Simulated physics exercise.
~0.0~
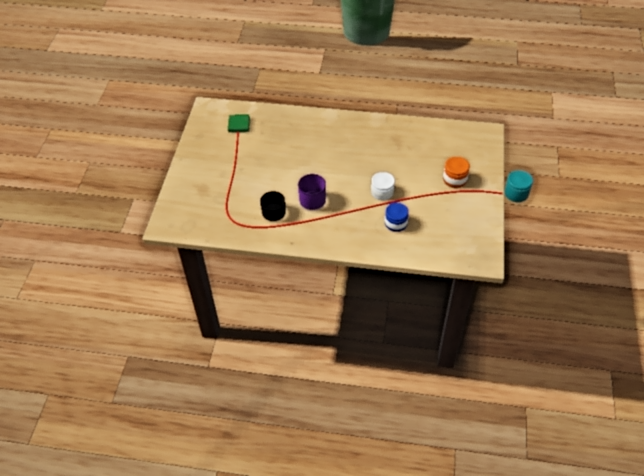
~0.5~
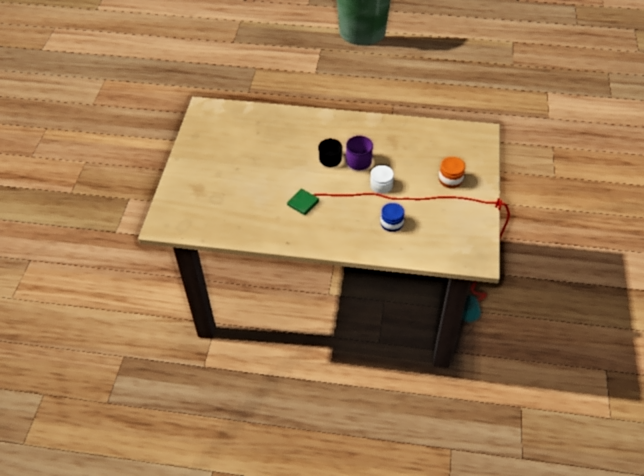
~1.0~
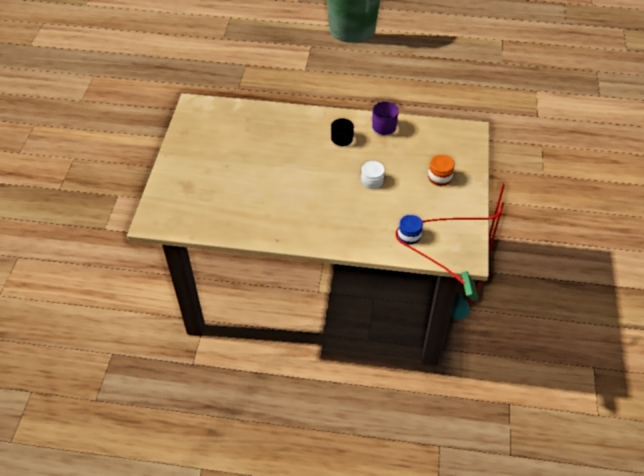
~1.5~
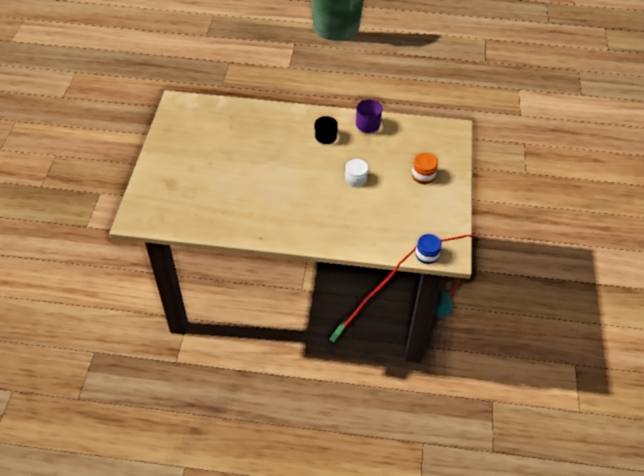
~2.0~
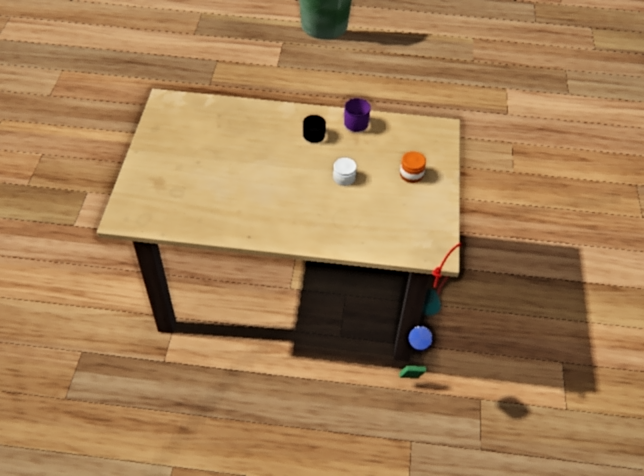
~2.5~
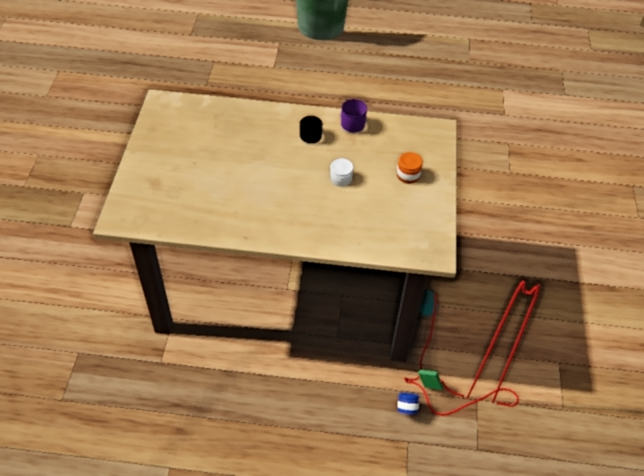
A falling teal cylinder drags the green block and blue canister off the table's right side.
